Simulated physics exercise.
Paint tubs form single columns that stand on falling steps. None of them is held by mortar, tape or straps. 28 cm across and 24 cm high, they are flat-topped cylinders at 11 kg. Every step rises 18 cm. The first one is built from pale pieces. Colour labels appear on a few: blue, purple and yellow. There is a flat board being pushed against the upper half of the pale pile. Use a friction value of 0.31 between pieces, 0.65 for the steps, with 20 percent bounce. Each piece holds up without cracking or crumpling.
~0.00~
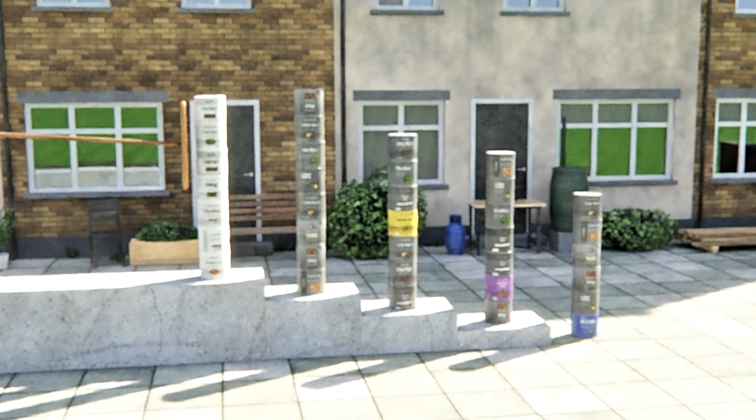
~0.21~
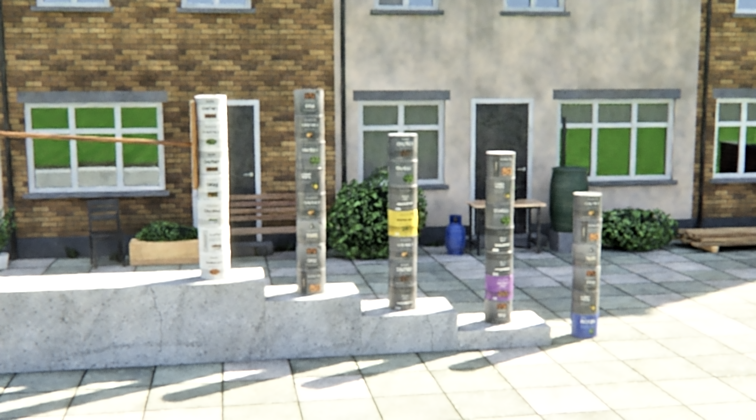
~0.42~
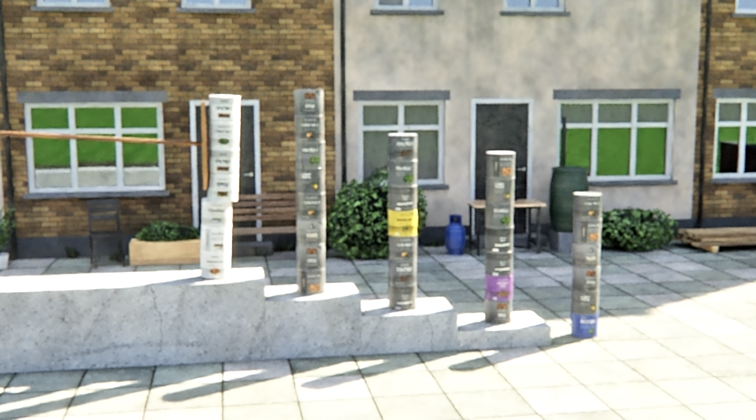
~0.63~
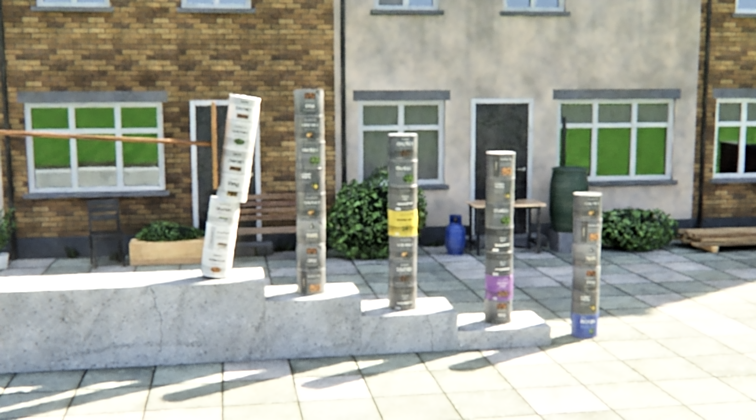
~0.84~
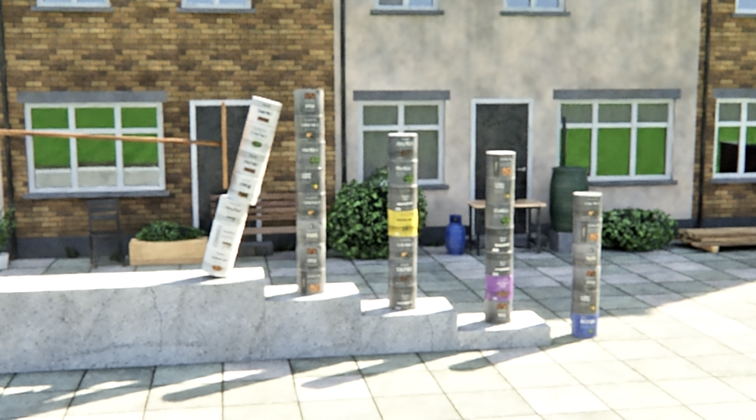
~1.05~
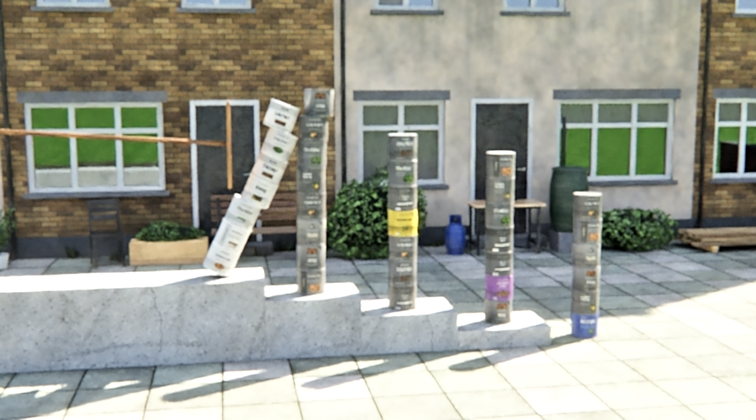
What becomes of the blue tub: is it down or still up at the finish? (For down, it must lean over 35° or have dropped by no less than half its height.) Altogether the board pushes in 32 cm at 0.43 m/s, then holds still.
It is still up.
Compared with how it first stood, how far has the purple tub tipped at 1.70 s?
At that moment, roughly 0 degrees.
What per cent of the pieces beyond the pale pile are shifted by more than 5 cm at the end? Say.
85 in a hundred.
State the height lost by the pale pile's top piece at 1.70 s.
Some 50 centimetres.
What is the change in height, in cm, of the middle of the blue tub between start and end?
0 cm lower.
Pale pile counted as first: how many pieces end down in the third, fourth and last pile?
Pile by pile: Third 6, fourth 6, last 4.
By 1.70 s, 7 of the pale pile down; 1 of the 28 other tubs down; blue tub unmoved.
By 2.34 s, 7 of the pale pile down; 13 of the 28 other tubs down; blue tub unmoved; yellow tub tilted 41°, 31 cm lower.
By 2.96 s, 7 of the pale pile down; 19 of the 28 other tubs down; blue tub tilted 7°; yellow tub on its side.
By 3.72 s, 7 of the pale pile down; 23 of the 28 other tubs down; blue tub moved 41 mm; yellow tub upside down.
When it is over (4.2 s), 7 of the pale pile down; 23 of the 28 other tubs down; blue tub moved 41 mm; yellow tub upside down; purple tub on its side. In pixels of the last frame, middles, blue tub near (586, 322), yellow tub near (474, 307).
